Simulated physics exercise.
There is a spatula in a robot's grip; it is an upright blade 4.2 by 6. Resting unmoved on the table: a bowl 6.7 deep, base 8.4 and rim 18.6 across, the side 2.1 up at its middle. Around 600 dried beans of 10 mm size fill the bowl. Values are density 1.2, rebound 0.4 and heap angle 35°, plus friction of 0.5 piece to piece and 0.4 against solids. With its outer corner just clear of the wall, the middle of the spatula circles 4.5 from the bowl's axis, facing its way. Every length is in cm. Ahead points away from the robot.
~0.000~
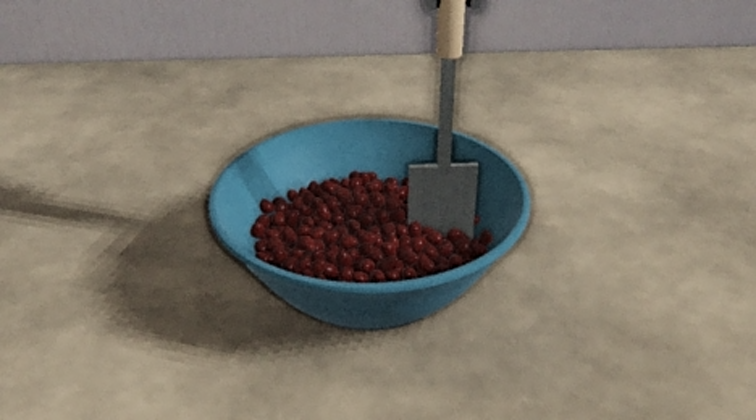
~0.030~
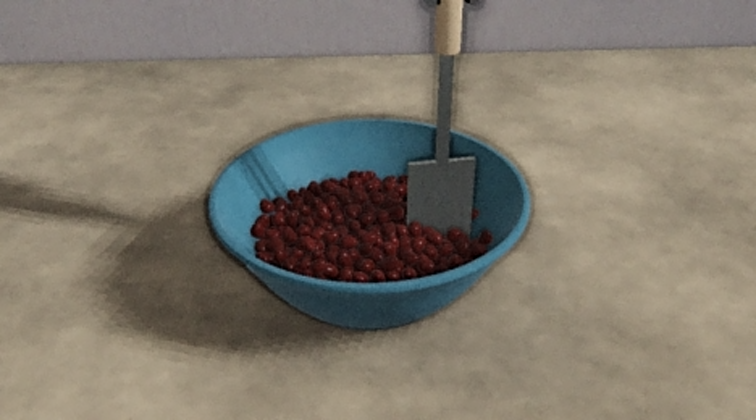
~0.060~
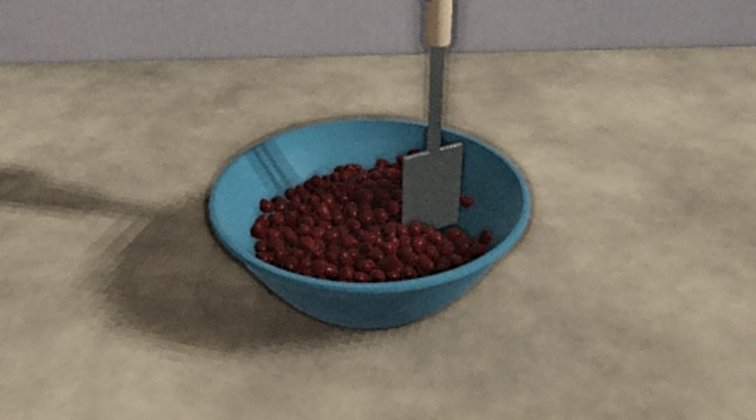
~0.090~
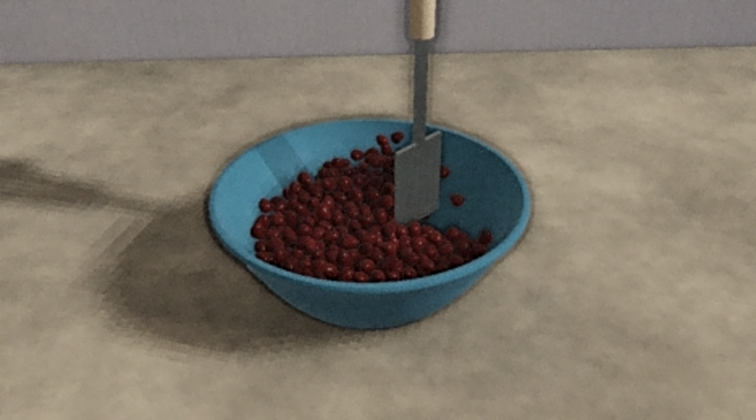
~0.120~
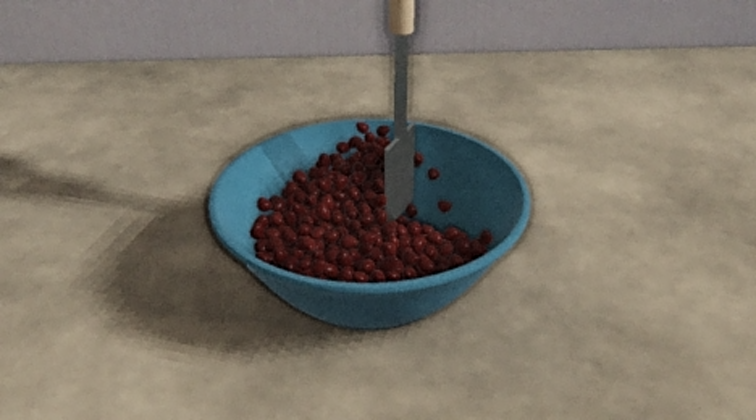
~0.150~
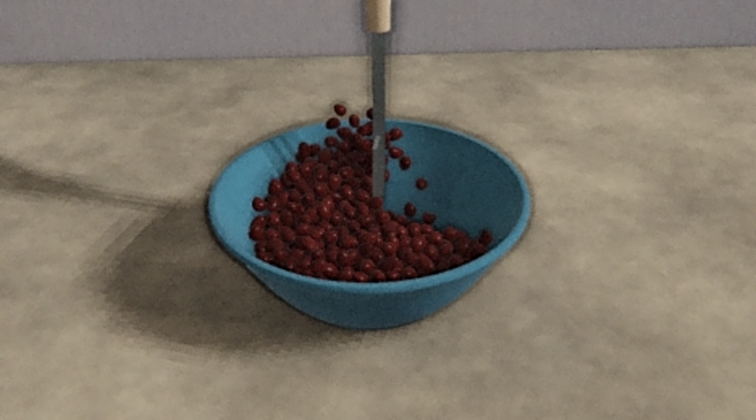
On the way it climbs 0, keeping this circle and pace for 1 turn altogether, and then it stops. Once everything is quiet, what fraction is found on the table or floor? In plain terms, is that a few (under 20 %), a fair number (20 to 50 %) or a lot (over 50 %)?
A few, under 20 %.
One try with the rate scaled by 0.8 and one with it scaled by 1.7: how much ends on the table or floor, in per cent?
It would be some 10 and 35 percent respectively.
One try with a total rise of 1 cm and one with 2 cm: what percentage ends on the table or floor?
It comes to about 15 per cent and about 10 per cent.
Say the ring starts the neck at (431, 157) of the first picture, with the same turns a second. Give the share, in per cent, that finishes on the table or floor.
I'd say around 10 per cent.
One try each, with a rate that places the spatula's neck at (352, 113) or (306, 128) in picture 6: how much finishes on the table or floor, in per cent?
Around 25 and 40 percent, in that order.
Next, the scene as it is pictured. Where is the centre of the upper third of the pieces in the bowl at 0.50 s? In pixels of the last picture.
Near pixel (442, 243).
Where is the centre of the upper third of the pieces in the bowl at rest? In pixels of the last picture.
I'd say close to (418, 191).
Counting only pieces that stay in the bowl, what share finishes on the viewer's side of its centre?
Roughly 35 percent of it.
By 0.33 s, 187° round, highest piece 10 above the table; 579 in the bowl, 6 on the table or floor, 11 in flight or on the tool.
By 0.50 s, 294° round, highest piece 9 above the table; 538 in the bowl, 41 on the table or floor, 17 in flight or on the tool.
By 0.79 s, 0° round, highest piece 7 above the table; 511 in the bowl, 85 on the table or floor.
By 1.49 s, 0° round, highest piece 7 above the table; 511 in the bowl, 85 on the table or floor.
Final count, 511 in the bowl, 85 on the table or floor. That is 14 % on the table or floor.
